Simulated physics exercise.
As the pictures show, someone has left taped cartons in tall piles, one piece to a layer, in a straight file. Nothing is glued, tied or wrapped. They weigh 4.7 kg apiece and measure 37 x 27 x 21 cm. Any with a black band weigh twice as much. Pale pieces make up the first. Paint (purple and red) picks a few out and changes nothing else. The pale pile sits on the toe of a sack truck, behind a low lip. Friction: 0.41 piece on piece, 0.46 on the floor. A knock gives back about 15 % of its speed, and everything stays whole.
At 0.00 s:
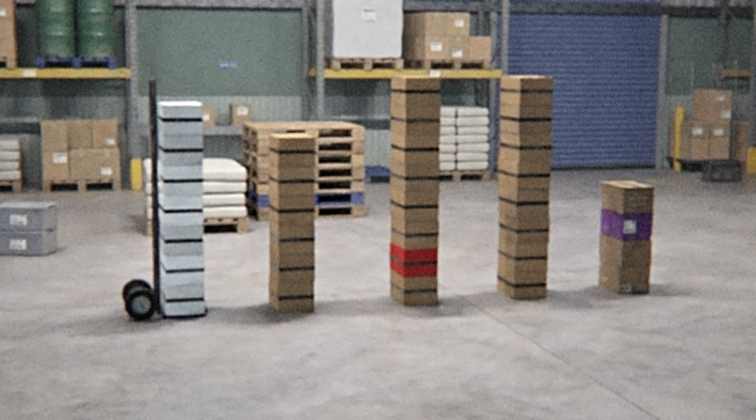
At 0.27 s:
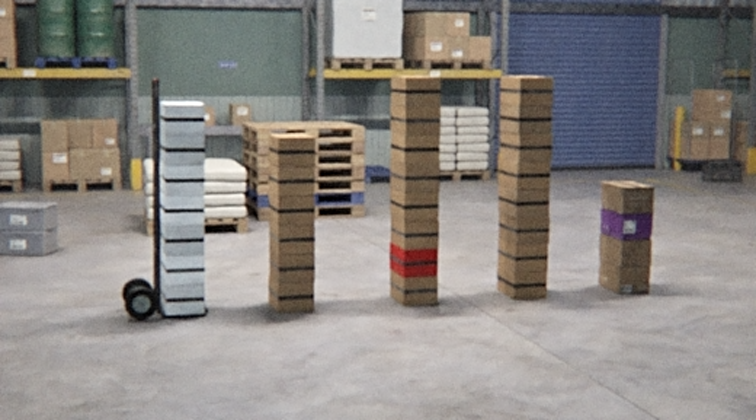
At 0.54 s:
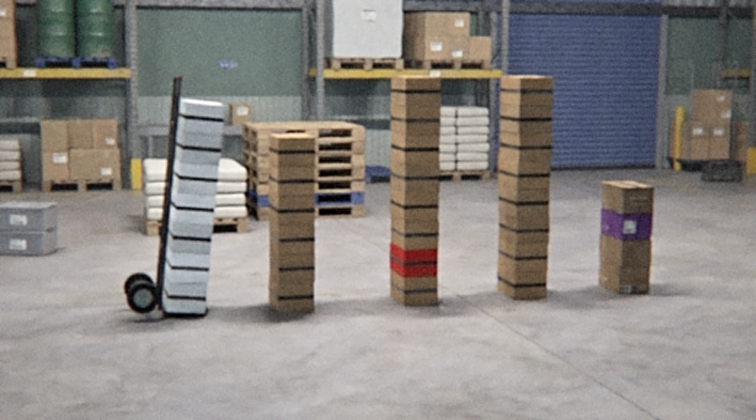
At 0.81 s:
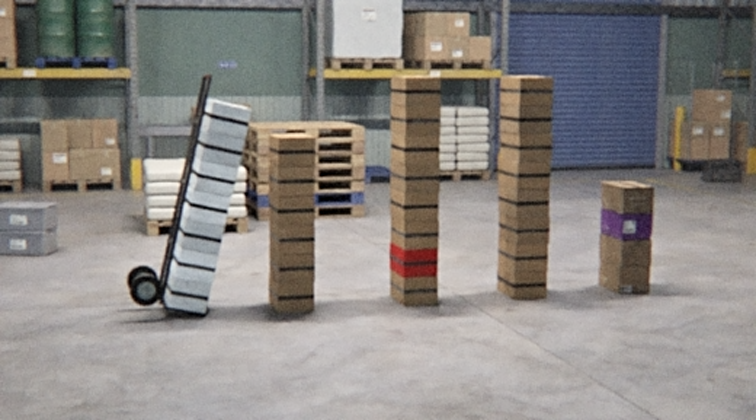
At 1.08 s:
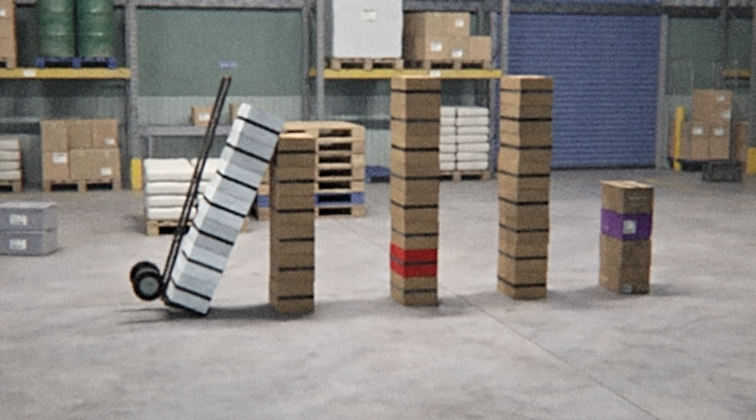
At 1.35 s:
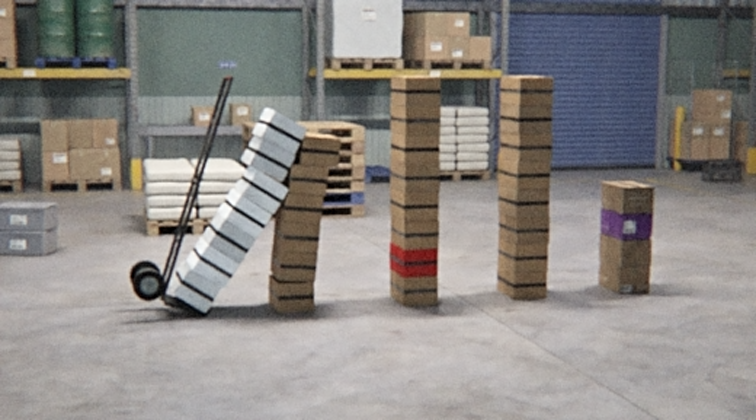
A sack truck at the left tilts to the right with its tall pale pile, which then leans off the frame and presses against the first brown pile, whose upper cartons shift and lean rightward. Seen from the front by a still camera, the piles stand in a row on a grey warehouse floor before racking and a blue shutter. Two taller brown piles, one with a red carton low down, and a short one with a purple carton at right stay still.
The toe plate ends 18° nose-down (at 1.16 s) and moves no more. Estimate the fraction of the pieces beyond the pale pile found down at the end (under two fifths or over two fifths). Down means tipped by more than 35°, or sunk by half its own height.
The part is over two fifths.
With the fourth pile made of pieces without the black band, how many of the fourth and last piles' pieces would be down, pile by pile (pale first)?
Then fourth 6, last 3.
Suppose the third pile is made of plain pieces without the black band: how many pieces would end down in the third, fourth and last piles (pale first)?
In that case third 8, fourth 8, last 3.
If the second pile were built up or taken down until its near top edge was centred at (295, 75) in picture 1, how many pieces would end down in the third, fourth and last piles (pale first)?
Then third 8, fourth 7, last 4.
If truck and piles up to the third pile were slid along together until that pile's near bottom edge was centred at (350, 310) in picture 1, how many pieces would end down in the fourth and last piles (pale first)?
Then fourth 7, last 3.
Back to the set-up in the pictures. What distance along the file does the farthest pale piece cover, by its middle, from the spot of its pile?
Some 140 cm.
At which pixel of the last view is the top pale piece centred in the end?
Near (375, 228).
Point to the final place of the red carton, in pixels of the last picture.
Near (454, 280).
After 2.20 s, 7 of the pale pile down; 5 of the 26 other cartons down; red carton leaning 5°.
After 3.40 s, 7 of the pale pile down; 20 of the 26 other cartons down; red carton on its side; purple carton leaning 8°.
By the end (8.3 s), 7 of the pale pile down; 23 of the 26 other cartons down; purple carton on its side; red carton on its side. That is 88 per cent. As the last picture would show them, middles, purple carton near (717, 265), red carton near (454, 280).
